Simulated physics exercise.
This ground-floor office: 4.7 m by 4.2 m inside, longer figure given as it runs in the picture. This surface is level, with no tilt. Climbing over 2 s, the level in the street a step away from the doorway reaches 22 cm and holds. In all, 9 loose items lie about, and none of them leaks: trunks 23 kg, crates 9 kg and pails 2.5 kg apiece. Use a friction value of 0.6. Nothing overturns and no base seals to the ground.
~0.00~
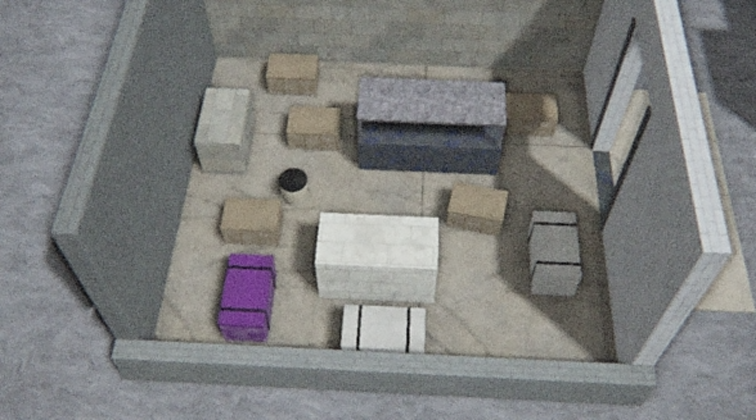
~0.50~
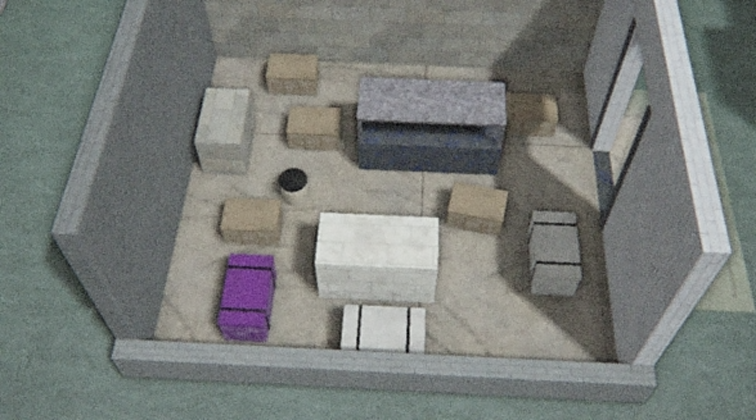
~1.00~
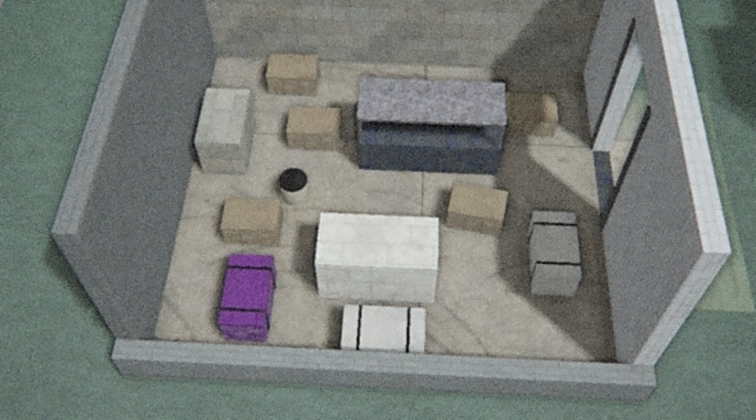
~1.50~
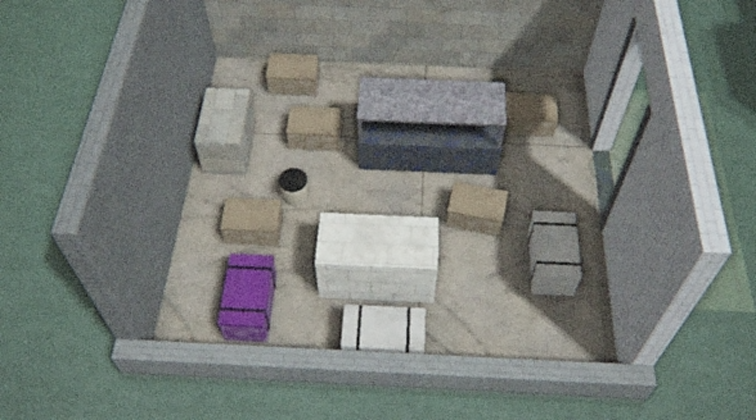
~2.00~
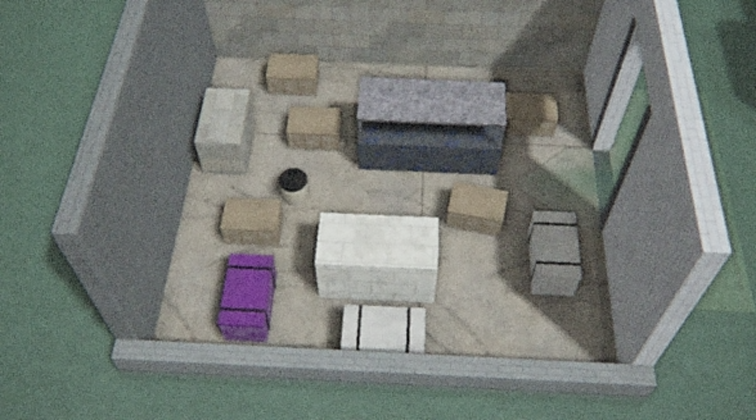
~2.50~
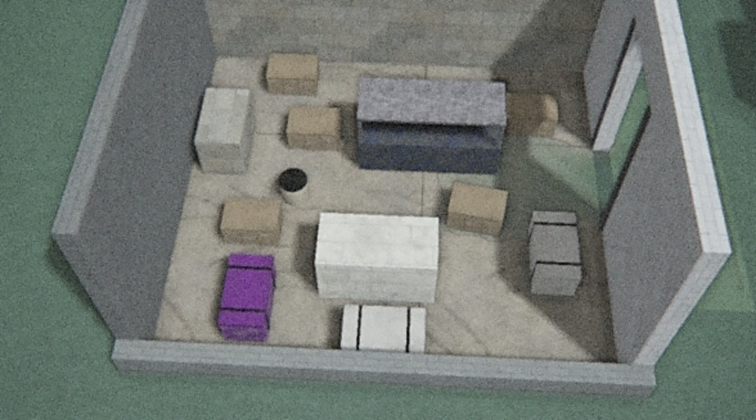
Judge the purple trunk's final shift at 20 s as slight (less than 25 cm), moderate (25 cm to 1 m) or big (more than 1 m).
By then it has been shoved a bit.
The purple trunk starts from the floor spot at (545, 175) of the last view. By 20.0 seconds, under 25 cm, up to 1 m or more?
Here it heads a good way off.
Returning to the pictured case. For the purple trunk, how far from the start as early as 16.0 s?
Roughly 60 centimetres by that point.
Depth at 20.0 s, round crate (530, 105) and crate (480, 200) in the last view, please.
Roughly 15 and 17 cm.
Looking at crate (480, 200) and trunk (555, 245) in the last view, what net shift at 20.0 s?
They sit 250 cm and 50 cm away, in the order given.
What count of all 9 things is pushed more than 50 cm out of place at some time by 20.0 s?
The answer here is 9.
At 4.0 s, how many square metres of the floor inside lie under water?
Close to 8.0 m2, I'd say.
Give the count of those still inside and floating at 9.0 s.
The number is 6.
After 4.0 s the purple trunk is near (246, 289), 0.0 m from its start, aground; 1 afloat.
After 9.0 s the purple trunk is near (266, 289), 0.2 m from its start, aground; 6 afloat.
After 16.0 s the purple trunk is near (300, 290), 0.6 m from its start, afloat; 9 afloat.
After 20.0 s the purple trunk is near (306, 293), 0.6 m from its start, afloat; 9 afloat.
